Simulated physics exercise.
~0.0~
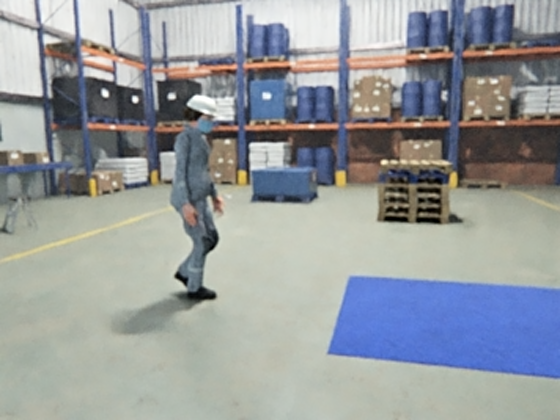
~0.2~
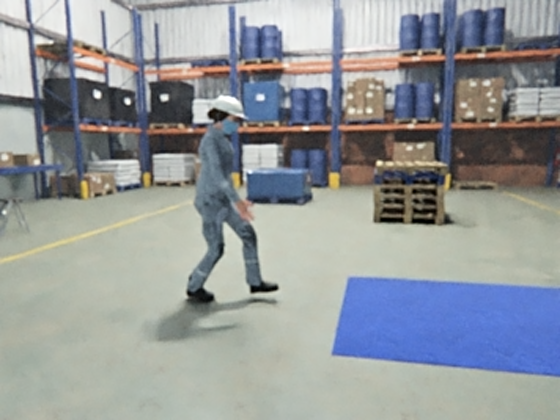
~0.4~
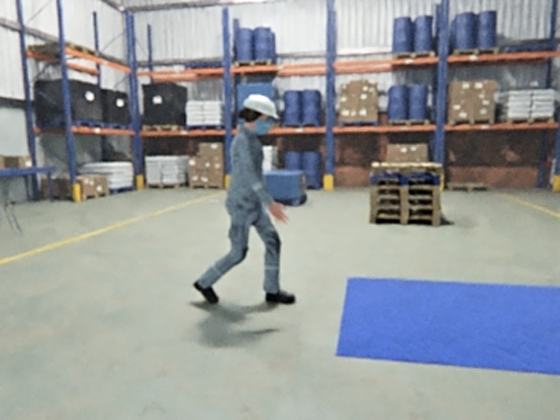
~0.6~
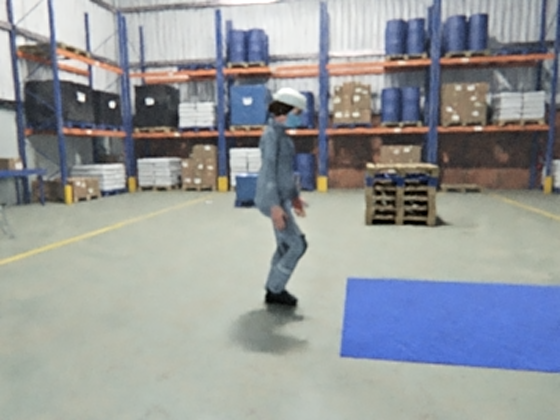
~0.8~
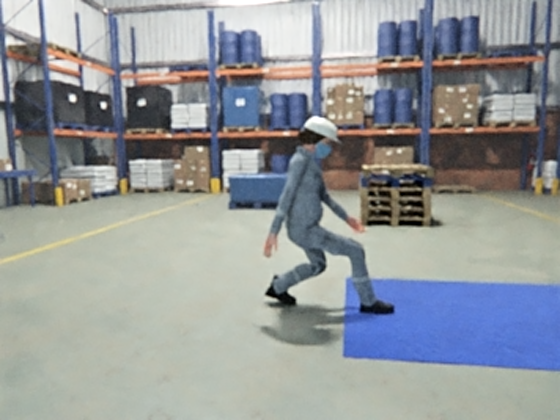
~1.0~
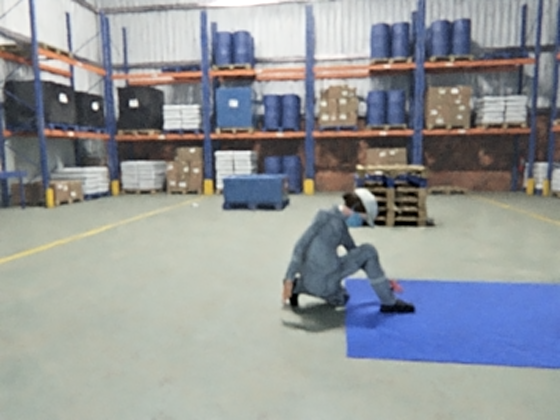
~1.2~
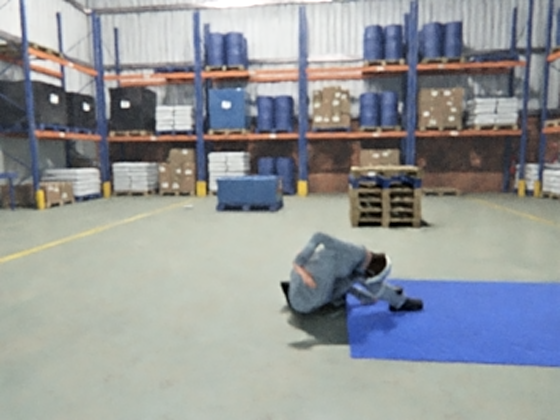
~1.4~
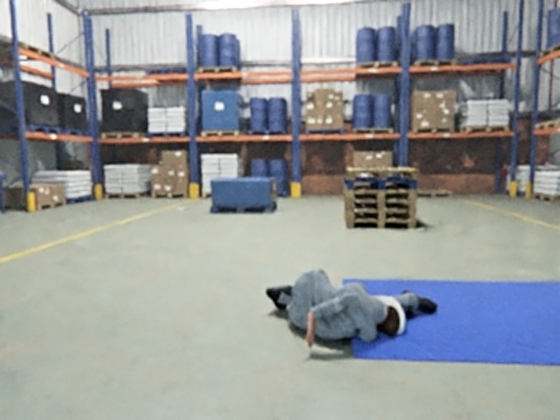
A person in grey coveralls and a white hard hat walked right across a warehouse floor towards a blue mat, then buckled at the knees, folded forward and ended up lying with their head over the mat and hips just short of it.
